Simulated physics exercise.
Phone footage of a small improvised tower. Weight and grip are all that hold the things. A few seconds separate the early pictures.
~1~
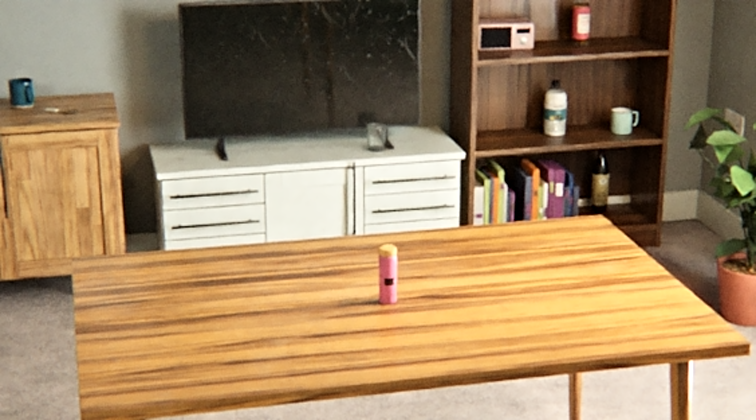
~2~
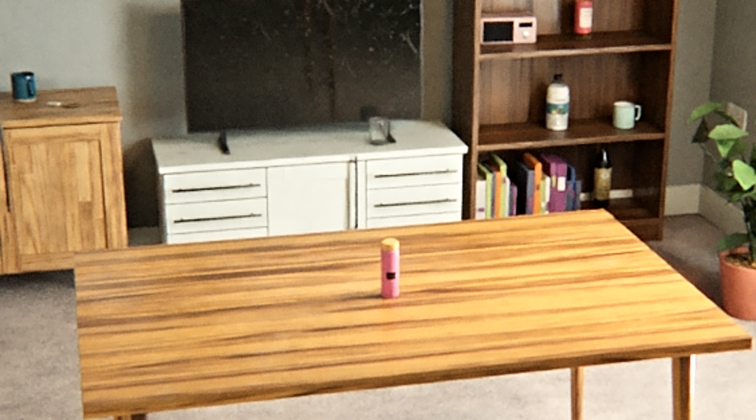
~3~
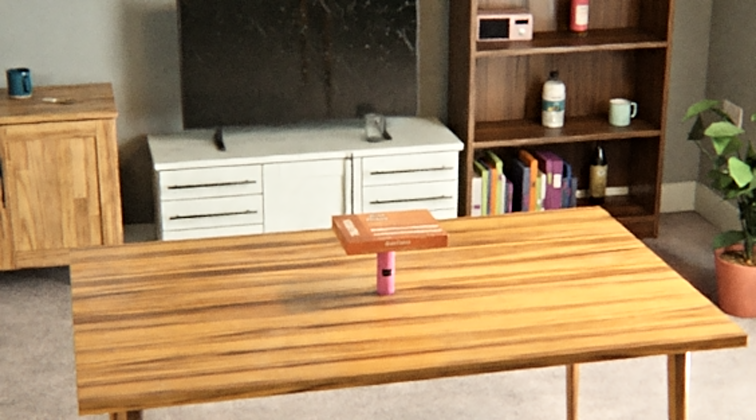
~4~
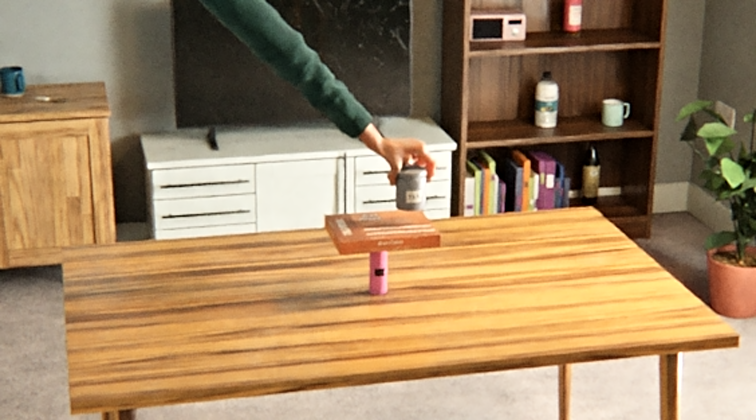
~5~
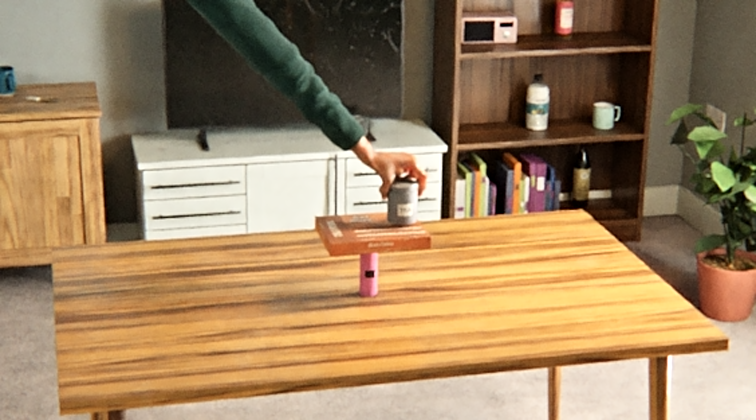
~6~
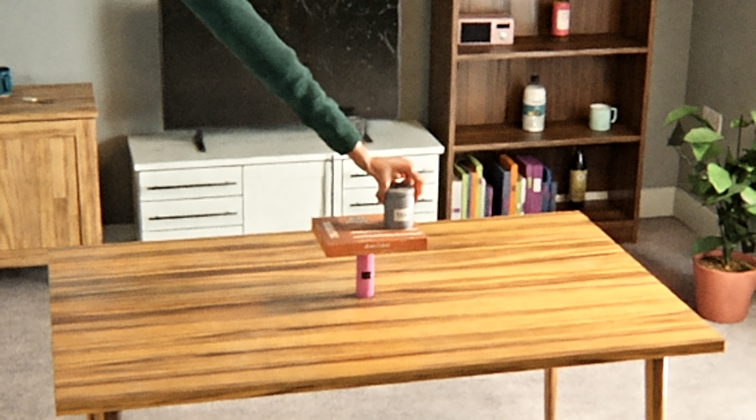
A pink cylinder standing on a wooden table, then topped with a flat orange packet, and a hand lowering a grey jar onto it.
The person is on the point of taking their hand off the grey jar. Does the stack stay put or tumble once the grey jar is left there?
The stack is not secure.
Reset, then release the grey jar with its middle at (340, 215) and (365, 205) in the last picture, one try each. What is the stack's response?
On the first try it falls down; on the second try it stays put.
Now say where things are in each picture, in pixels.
The last thing is not in view yet, in the first frame.
The last thing is not in view yet, in the second frame.
The last thing is not in view yet; orange packet (389, 231), in the third frame.
Still above its spot; grey jar (411, 188); orange packet (381, 231), in the fourth frame.
Still above its spot; grey jar (402, 201); orange packet (372, 232), in the fifth frame.
In place under the hand; grey jar (398, 206); orange packet (368, 234), in the sixth frame.
Then, 0.40 s after the last picture, grey jar now fallen; orange packet tipped 63° from how it was.
Then, 0.80 s after the last picture, orange packet now fallen.
Then, 1.70 s after the last picture, things are still on the move.
By the end, fallen, orange packet and grey jar; pink shaker in place. The stack loses its balance.
